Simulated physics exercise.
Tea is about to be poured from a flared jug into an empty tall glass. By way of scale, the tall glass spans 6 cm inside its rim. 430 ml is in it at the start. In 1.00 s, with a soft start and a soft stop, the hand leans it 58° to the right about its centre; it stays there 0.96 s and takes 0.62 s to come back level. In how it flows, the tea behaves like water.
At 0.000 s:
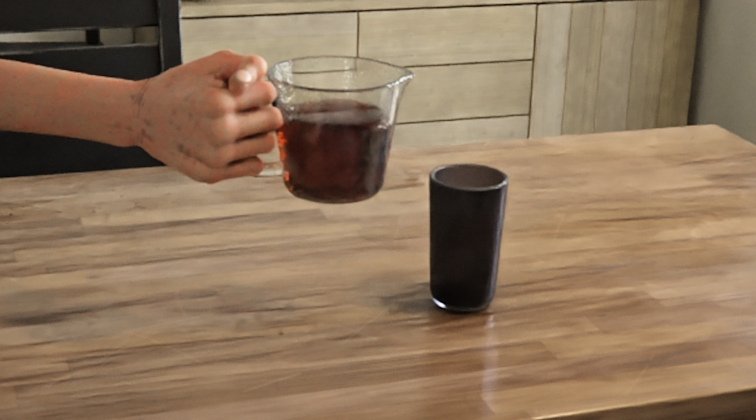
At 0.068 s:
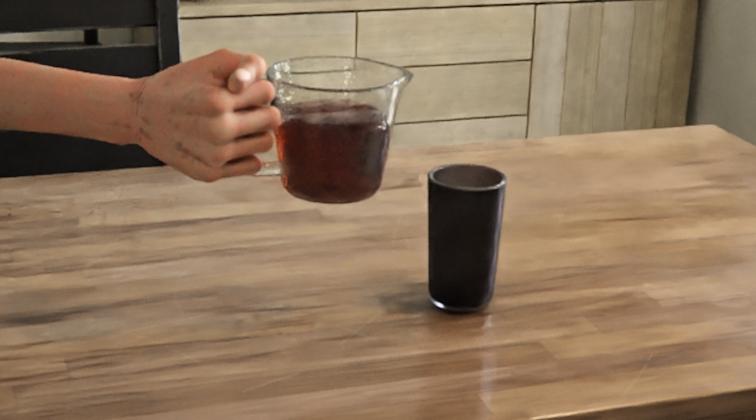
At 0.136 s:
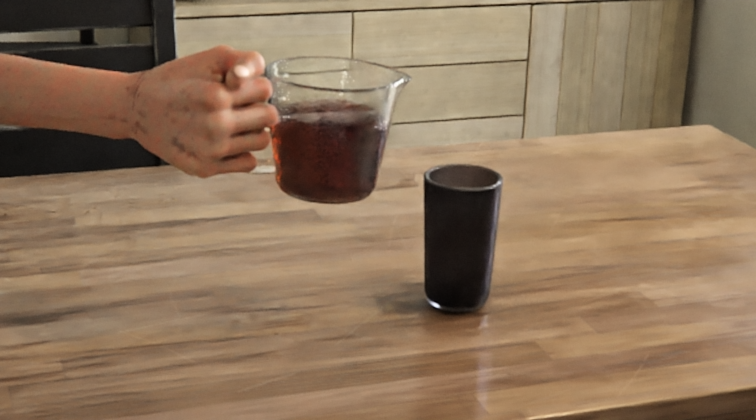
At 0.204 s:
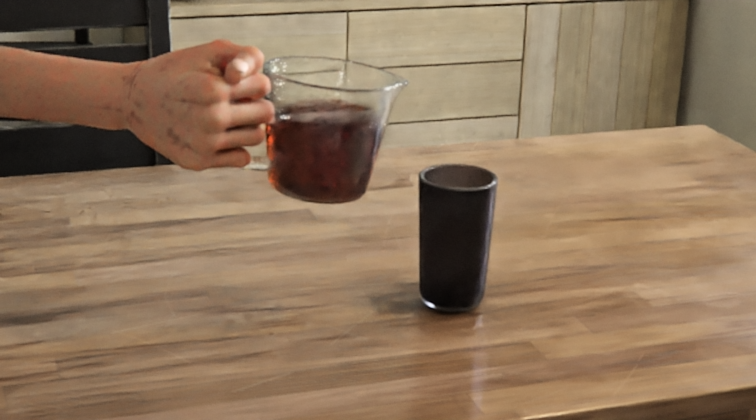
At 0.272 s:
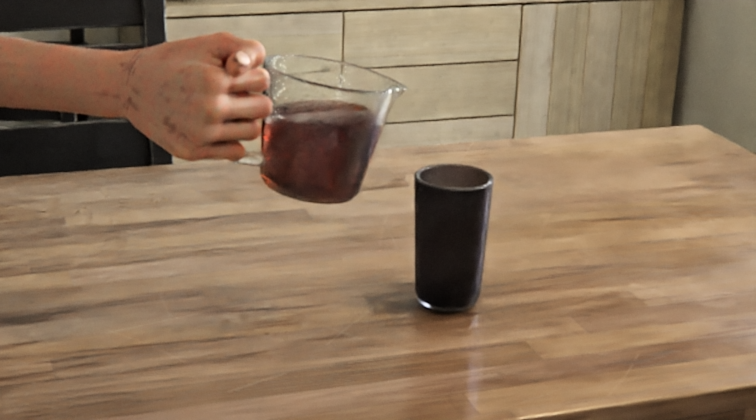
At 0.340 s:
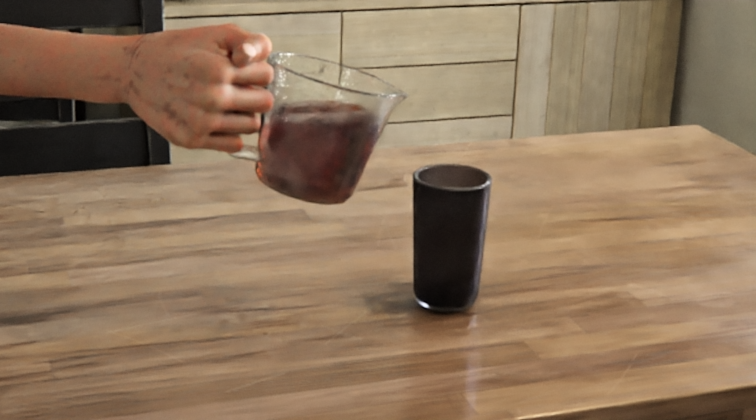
A hand held a clear glass jug of reddish-brown tea above a wooden table, to the left of a tall dark glass, and slowly tilted it a little to the right.
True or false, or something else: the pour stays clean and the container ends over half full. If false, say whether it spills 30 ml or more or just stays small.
False, a spill of 30 ml or more.
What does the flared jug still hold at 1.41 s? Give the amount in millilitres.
Around 220 ml remain.
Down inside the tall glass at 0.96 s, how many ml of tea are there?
Roughly 60 ml.
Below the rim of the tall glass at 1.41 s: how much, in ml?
Around 170 ml.
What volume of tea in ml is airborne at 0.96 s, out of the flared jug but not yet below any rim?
About 35 ml.
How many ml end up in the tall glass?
Roughly 200 ml, give or take.
After 0.96 s the tilt is 58° and the tall glass has 65 ml, the flared jug 335 ml, and 0 ml is on the table top.
After 1.41 s the tilt is 58° and the tall glass has 170 ml, the flared jug 220 ml, and 30 ml is on the table top.
After 1.88 s the tilt is 58° and the tall glass has 190 ml, the flared jug 180 ml, and 50 ml is on the table top.
After 2.39 s the tilt is 12° and the tall glass has 195 ml, the flared jug 165 ml, and 70 ml is on the table top.
In the end the tall glass has 195 ml, the flared jug 165 ml, and 70 ml is on the table top.
